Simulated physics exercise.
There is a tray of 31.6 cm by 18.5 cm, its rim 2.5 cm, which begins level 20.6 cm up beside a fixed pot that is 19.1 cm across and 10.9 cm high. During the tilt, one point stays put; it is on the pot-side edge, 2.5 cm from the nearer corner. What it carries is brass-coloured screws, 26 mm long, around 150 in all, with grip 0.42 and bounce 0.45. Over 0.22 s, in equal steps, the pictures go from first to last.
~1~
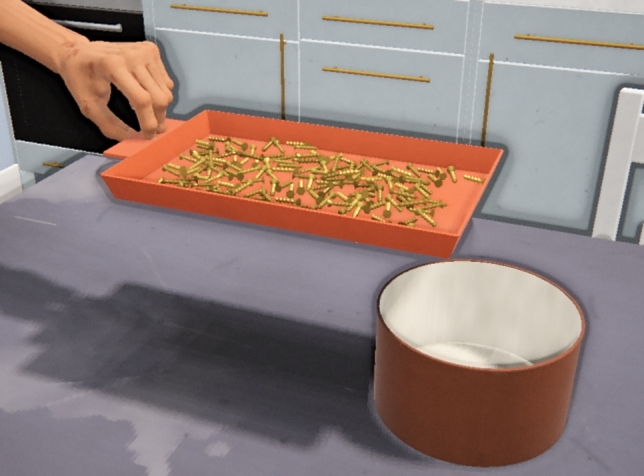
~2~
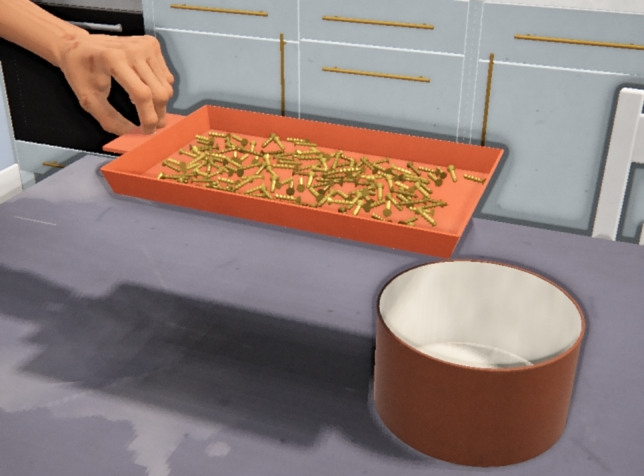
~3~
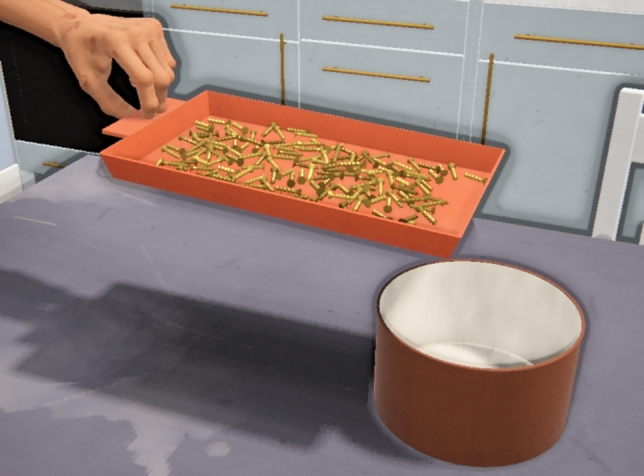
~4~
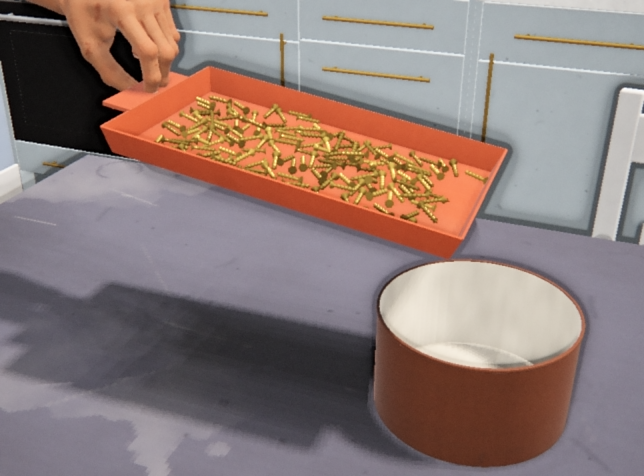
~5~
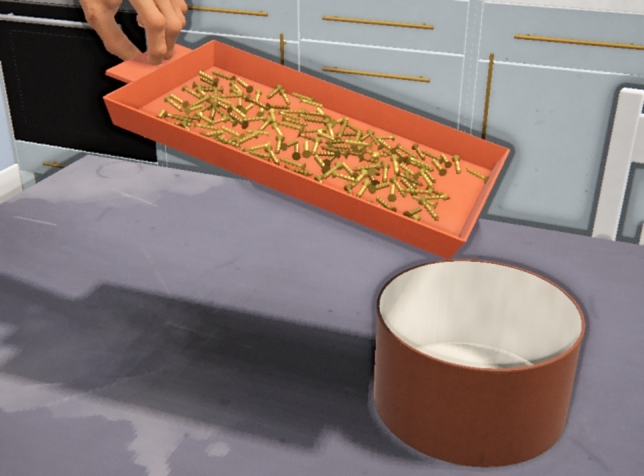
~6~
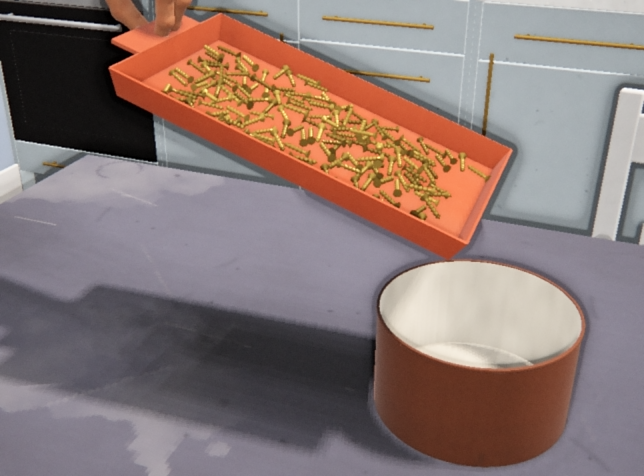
In a kitchen, a hand raises the left end of an orange tray of brass-coloured screws.
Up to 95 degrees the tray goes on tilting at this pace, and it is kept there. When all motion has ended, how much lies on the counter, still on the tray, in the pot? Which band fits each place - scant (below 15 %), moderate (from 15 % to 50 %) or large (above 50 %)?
Counter - moderate; left on the tray - scant; pot - large.
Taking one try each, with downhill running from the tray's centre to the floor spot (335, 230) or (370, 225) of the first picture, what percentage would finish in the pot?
The share comes to roughly 0 in a hundred, then roughly 10 in a hundred.
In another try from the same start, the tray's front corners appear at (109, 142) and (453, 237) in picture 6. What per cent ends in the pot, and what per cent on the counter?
That works out as pot 0 and counter 100.
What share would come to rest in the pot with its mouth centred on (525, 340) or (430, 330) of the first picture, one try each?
The shares would be near 85 and 25 per cent respectively.
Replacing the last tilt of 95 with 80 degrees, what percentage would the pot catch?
About 50 in a hundred would end up in the pot.
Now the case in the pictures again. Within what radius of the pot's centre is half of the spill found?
I'd say close to 20 centimetres.
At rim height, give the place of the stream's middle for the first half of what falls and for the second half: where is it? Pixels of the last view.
Roughly (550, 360) to start, and after that (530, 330).
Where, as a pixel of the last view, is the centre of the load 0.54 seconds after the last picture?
Close to pixel (520, 239).
Then, 0.32 s after the last picture, tilt 56 degrees; the tray holds 100 %, the pot 0 %.
Then, 0.54 s after the last picture, tilt 82 degrees; the tray holds 50 %, the pot 5 %.
Then, 0.87 s after the last picture, tilt 95 degrees; the tray holds 0 %, the pot 60 %.
In the end, counter 40 %, tray 0 %, pot 60 %.
